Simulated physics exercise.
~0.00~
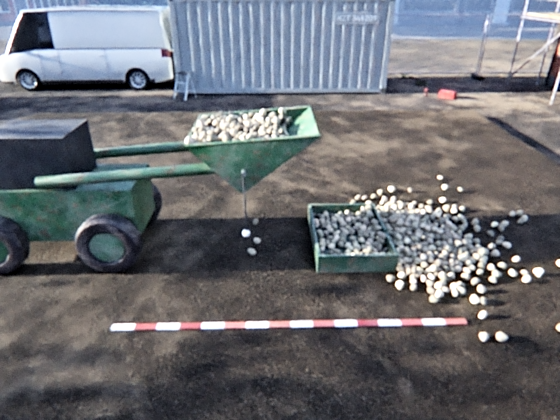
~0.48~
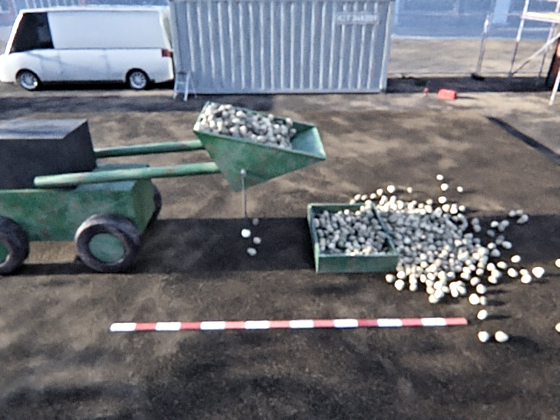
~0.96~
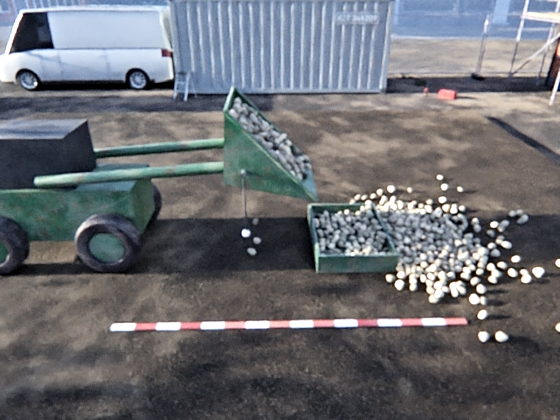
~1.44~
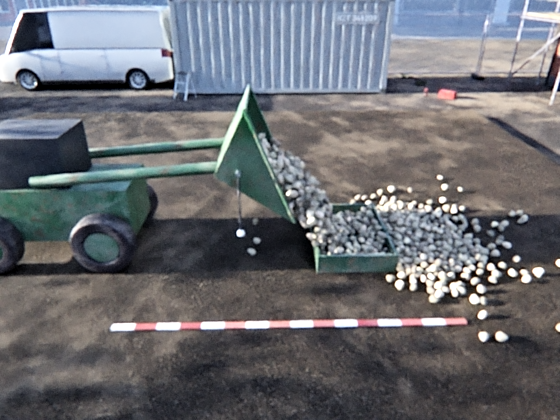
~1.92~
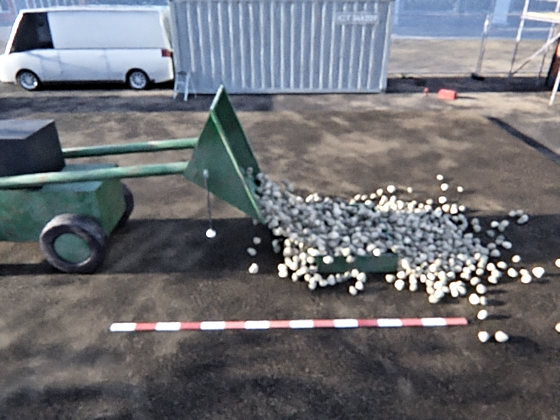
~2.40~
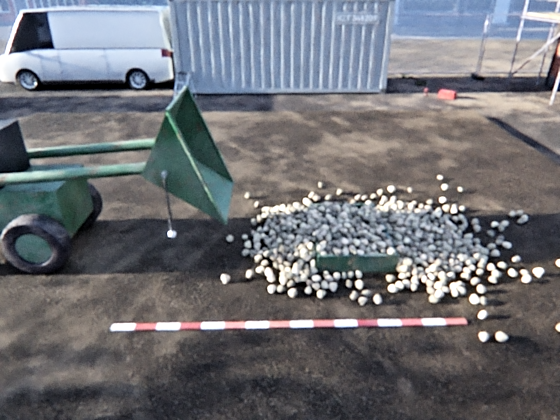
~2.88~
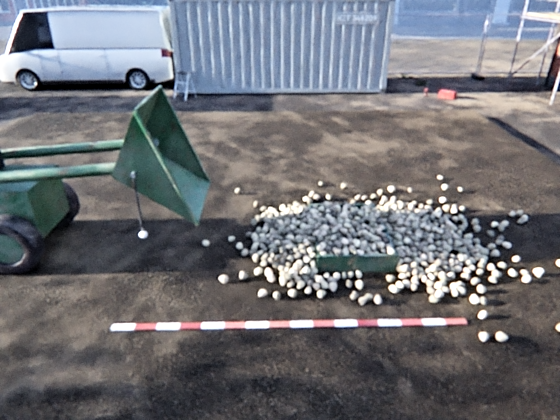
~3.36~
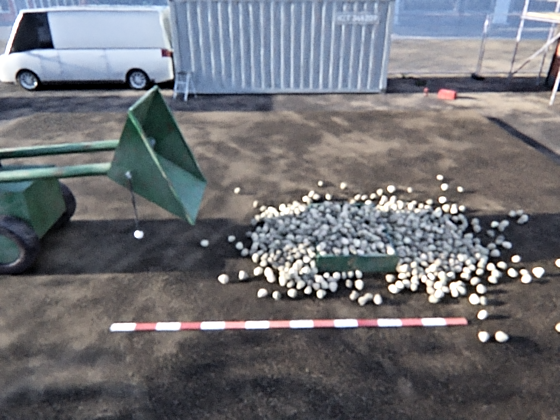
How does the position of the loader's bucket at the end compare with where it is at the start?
At the start the bucket is raised close to the left side of the green bin, in front of the grey container. By the end it is clearly farther left, with a wide gap of open ground between it and the heap of stones.
